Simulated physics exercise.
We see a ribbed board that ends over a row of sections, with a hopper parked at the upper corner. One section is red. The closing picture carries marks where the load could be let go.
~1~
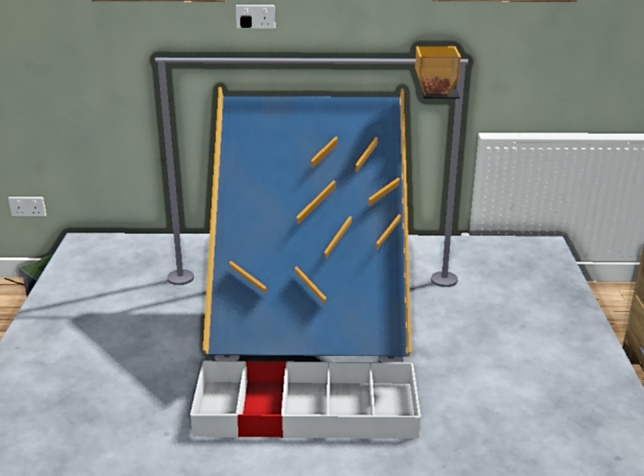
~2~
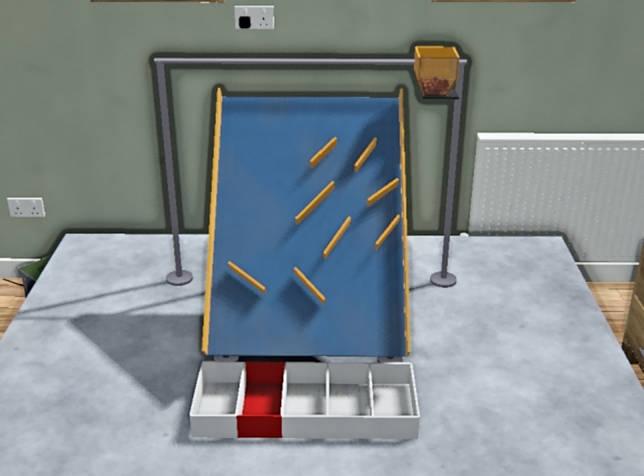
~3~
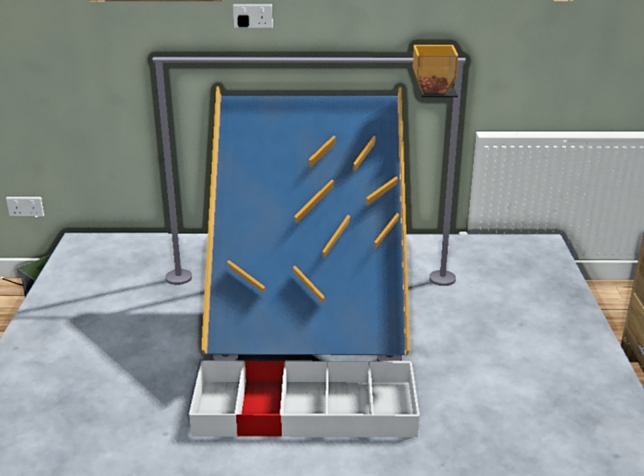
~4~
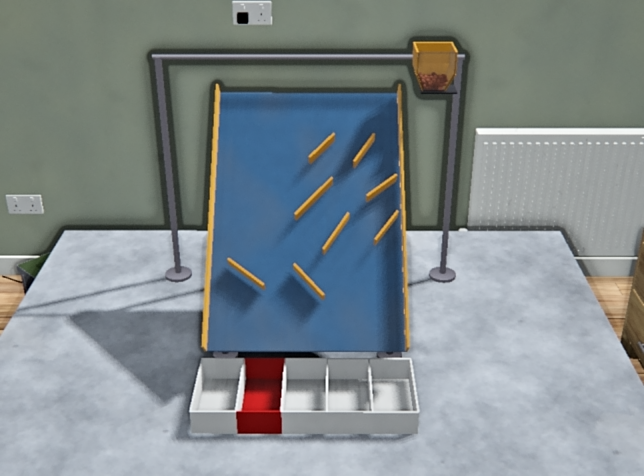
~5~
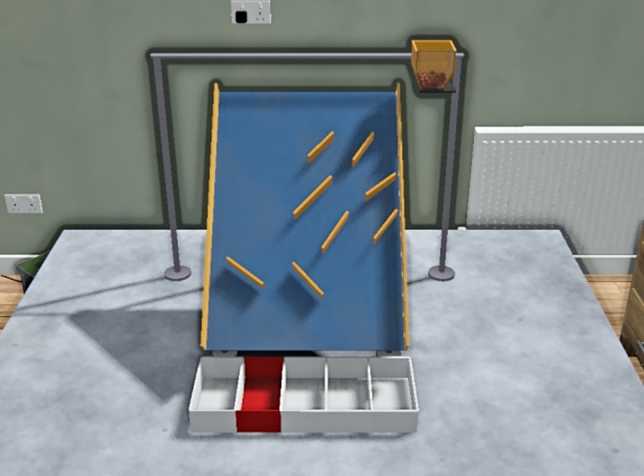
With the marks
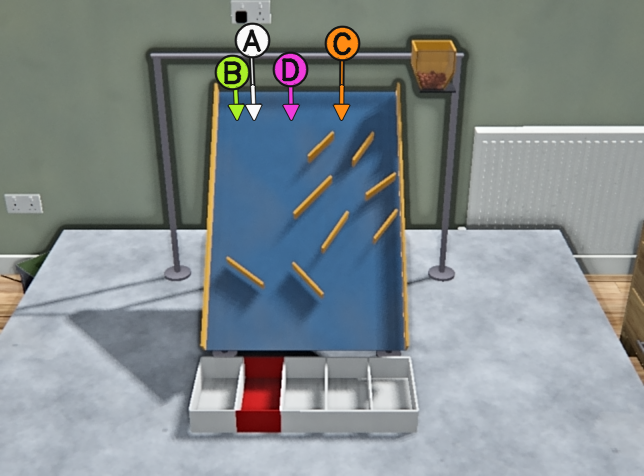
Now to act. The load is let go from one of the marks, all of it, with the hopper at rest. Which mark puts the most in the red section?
It is D.
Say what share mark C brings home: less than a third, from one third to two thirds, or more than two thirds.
It is less than a third.
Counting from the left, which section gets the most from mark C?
The fourth.
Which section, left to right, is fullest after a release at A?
It is the third one.
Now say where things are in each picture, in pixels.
In the first frame, hopper at (436, 84), clay pellets, door shut.
In the second frame, ribs (311, 161) to (336, 138), (356, 165) to (376, 138), (296, 218) to (333, 182).
In the third frame, ribs (368, 198) to (397, 177), (324, 252) to (349, 216), (376, 242) to (398, 214).
In the fourth frame, ribs (228, 258) to (264, 285), (294, 264) to (324, 295).
In the fifth frame, red section at (259, 420), number 2 of 5 from the left.
On the marked copy, mark A meets the board at (253, 114); mark B meets the board at (236, 114); mark C meets the board at (341, 114); mark D meets the board at (291, 114).
With A, a small part in the red section, most in other sections.
With B, a stray few in the red section, nearly all in other sections.
With C, a small part in the red section, most in other sections.
With D, about a third in the red section, about two thirds in other sections.
